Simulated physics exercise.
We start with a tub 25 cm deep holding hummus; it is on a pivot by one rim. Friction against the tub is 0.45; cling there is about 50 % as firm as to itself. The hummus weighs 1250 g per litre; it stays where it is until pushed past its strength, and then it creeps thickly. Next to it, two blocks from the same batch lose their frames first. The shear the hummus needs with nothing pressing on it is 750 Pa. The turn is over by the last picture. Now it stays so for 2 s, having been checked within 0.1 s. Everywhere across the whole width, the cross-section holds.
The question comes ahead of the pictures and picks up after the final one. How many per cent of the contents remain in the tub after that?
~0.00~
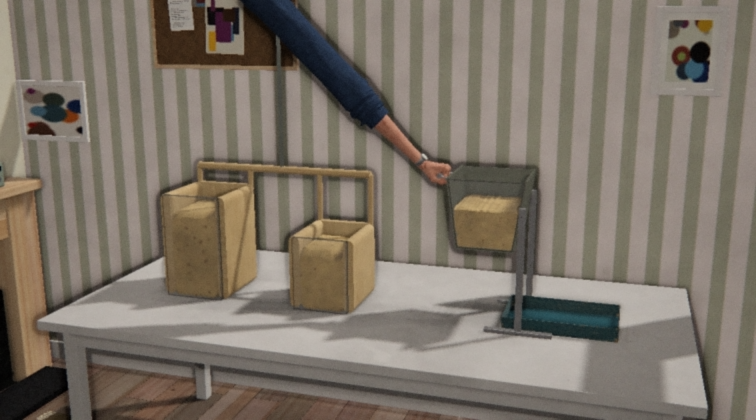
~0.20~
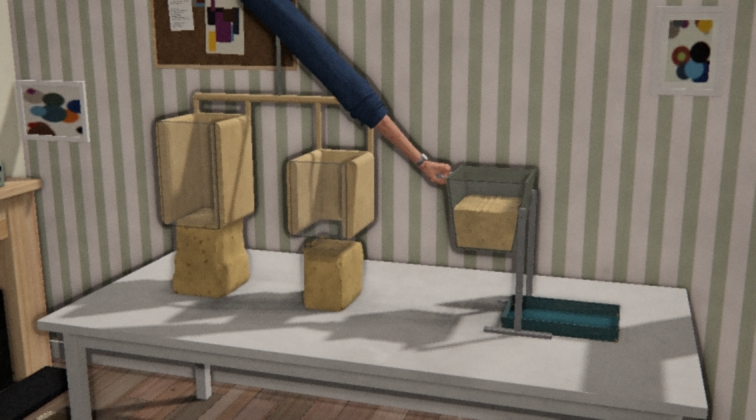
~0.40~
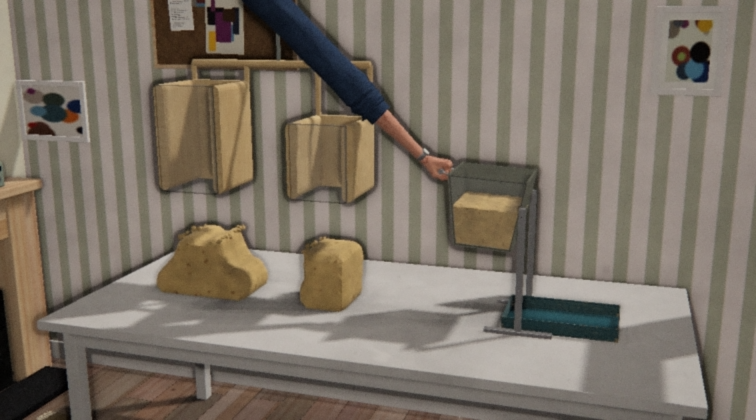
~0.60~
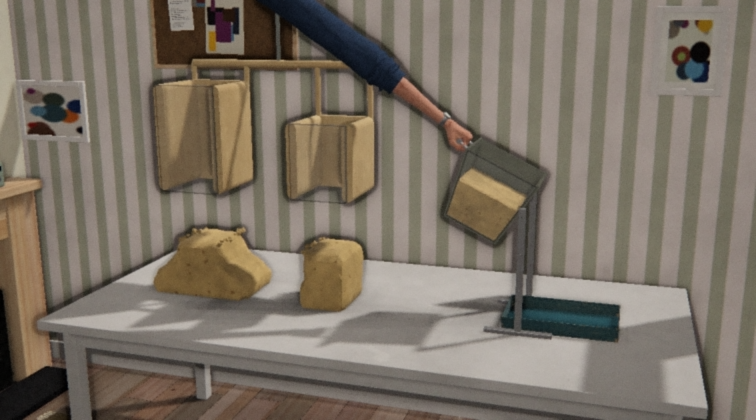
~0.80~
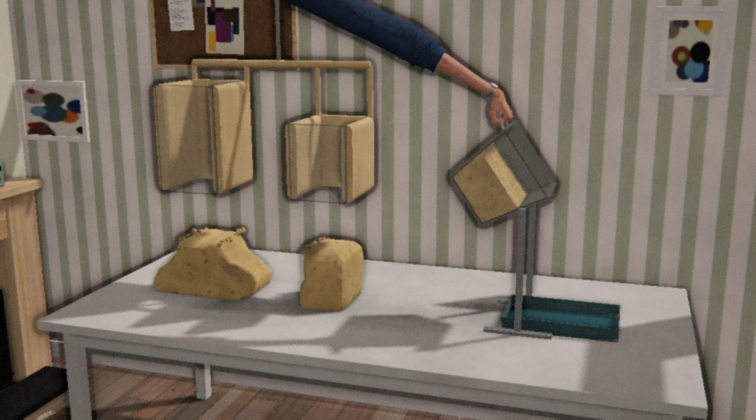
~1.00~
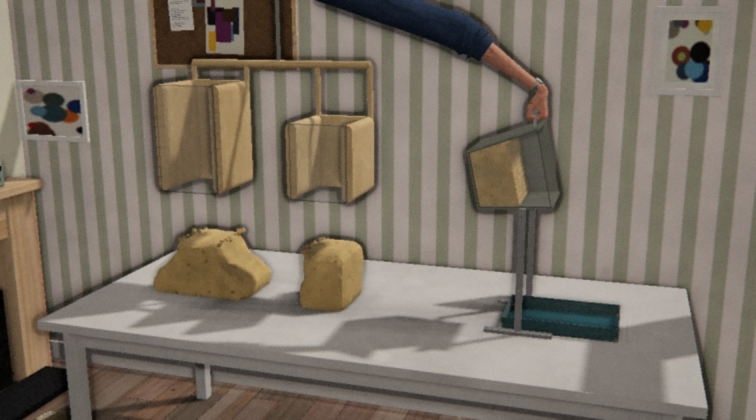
100 %.
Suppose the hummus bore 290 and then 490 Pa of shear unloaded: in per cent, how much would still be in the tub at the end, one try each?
About 80 % first, about 100 % second.
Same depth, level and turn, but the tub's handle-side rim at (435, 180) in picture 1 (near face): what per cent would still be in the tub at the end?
About 100 % stays in the tub.
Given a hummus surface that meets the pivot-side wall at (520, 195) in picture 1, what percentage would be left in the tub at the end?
Then roughly 100 %.
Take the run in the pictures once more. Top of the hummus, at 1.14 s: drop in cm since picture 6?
Roughly 0 cm.
After 1.14 s, the tub is at 78 degrees and holds 100 %.
After 1.31 s, the tub is at 78 degrees and holds 100 %.
After 1.48 s, the tub is at 78 degrees and holds 100 %.
After 1.65 s, the tub is at 78 degrees and holds 100 %.
After 3.00 s, the tub is at 78 degrees and holds 100 %.
